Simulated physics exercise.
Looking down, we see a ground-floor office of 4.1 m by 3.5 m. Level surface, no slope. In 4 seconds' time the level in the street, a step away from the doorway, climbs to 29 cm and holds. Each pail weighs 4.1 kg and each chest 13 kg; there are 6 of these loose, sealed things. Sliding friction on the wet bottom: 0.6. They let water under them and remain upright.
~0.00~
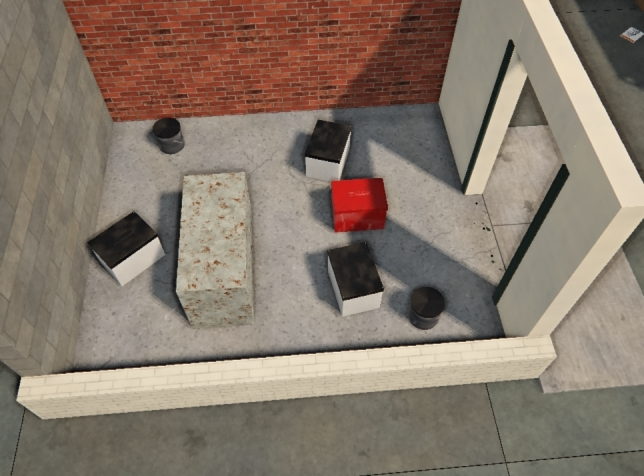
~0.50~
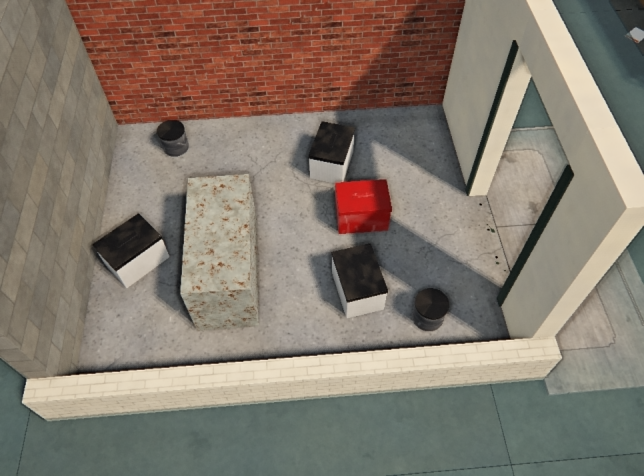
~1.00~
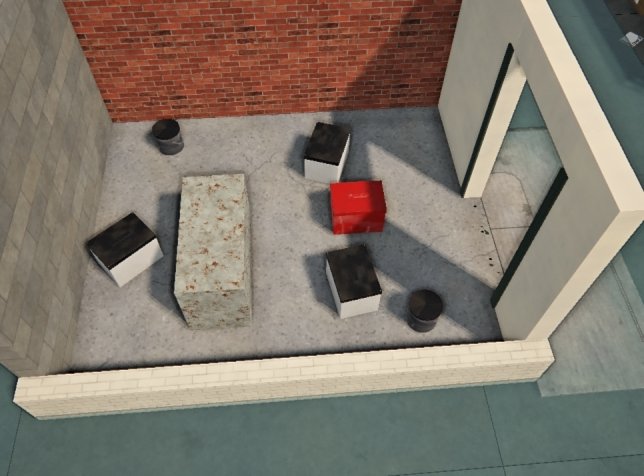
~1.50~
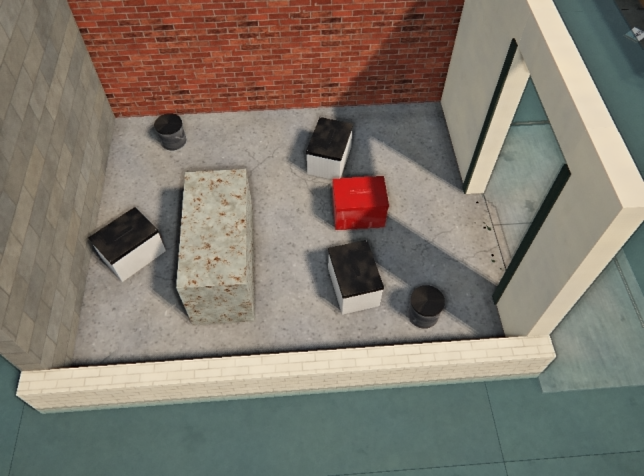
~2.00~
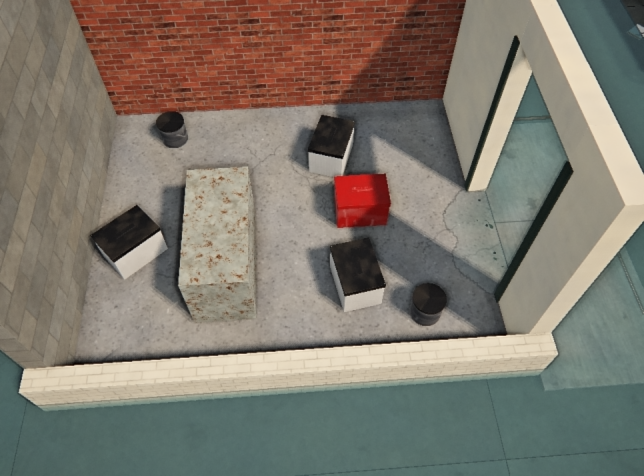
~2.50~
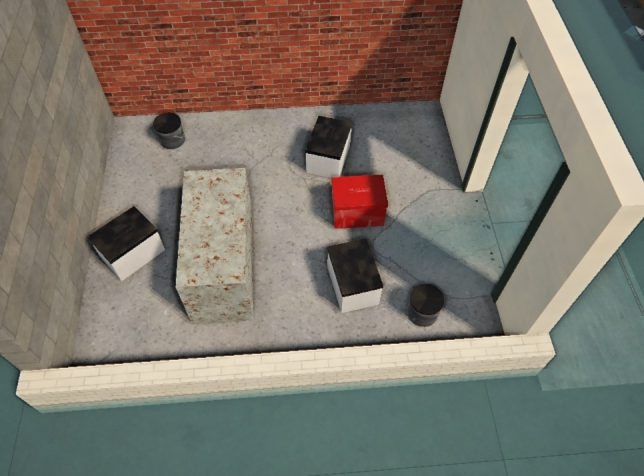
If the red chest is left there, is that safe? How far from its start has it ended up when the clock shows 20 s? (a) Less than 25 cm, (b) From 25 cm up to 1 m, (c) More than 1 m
Option c: More than 1 m.
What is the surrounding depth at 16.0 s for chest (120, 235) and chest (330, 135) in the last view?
Close to 26 and 24 centimetres.
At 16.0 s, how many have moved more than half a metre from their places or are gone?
4.
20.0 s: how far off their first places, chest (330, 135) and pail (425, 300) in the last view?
They sit 80 cm and 250 cm away, in the order given.
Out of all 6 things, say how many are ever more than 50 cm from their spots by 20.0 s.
By my count, 6.
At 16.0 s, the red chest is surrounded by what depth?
Roughly 22 cm at that moment.
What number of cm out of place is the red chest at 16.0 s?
By then it has shifted roughly 200 cm.
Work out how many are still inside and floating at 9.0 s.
At that instant the tally stands at 6.
After 4.0 s the red chest is near (315, 183), 0.5 m from its start, aground; 0 afloat.
After 9.0 s the red chest is near (209, 141), 1.8 m from its start, afloat; 6 afloat.
After 16.0 s the red chest is near (176, 127), 2.1 m from its start, afloat; 6 afloat.
After 20.0 s the red chest is near (184, 97), 2.3 m from its start, afloat; 6 afloat.
